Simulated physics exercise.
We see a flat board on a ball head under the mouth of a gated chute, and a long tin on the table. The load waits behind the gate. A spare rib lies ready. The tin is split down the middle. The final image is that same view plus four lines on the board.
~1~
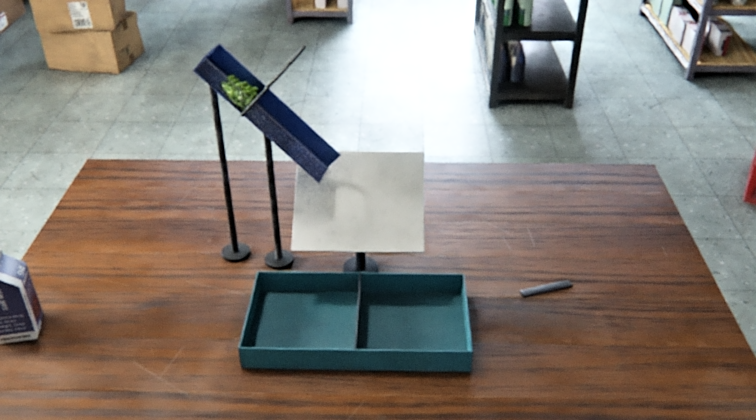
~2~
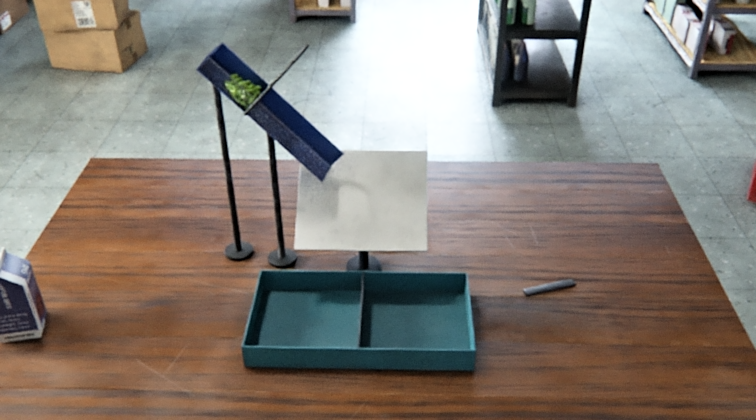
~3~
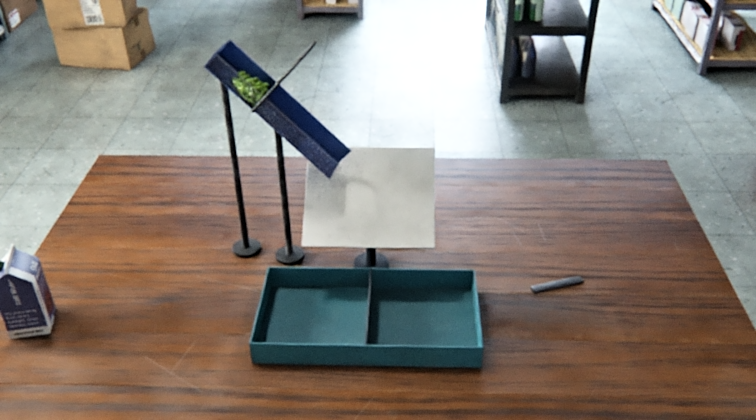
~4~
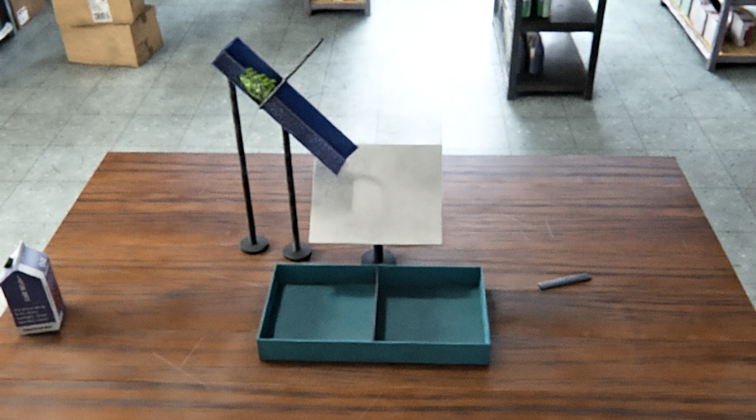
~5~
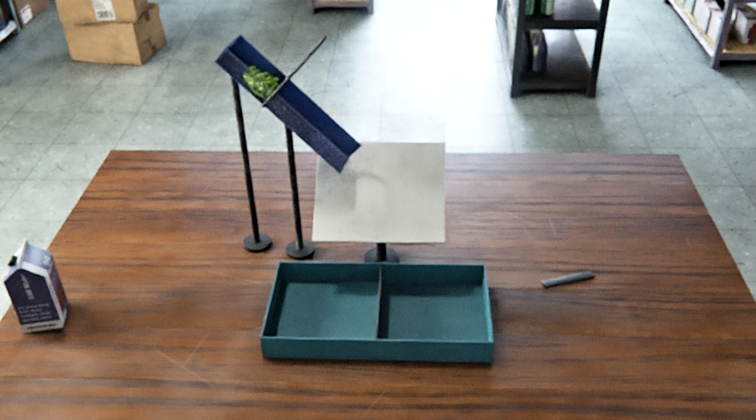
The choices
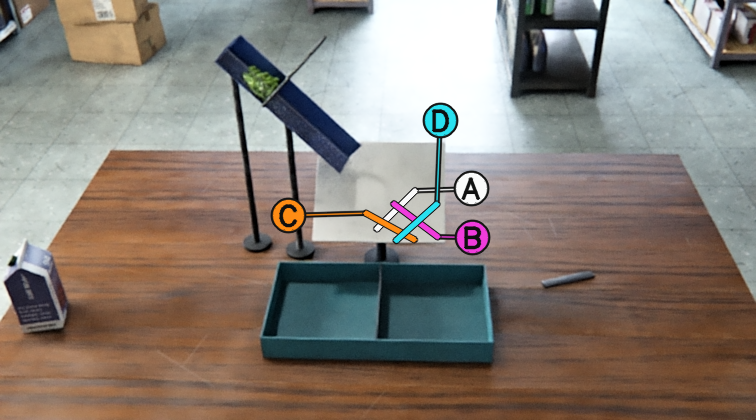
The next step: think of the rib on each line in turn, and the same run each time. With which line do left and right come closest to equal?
Best: D.
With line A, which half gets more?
More lands on the left.
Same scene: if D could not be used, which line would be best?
A.
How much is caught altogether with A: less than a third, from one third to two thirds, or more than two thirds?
It is more than two thirds.
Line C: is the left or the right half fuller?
The right half.
On the marked copy, line A from (415, 190) to (376, 228); line B from (393, 203) to (437, 236); line C from (365, 213) to (414, 239); line D from (436, 204) to (396, 240).
Choosing A, of what is caught, the larger part in the left half, roughly a quarter in the right.
Choosing B, of what is caught, just a few in the left half, almost all in the right.
Choosing C, of what is caught, not one piece in the left half, every piece in the right.
Choosing D, of what is caught, roughly half in the left half, roughly half in the right.
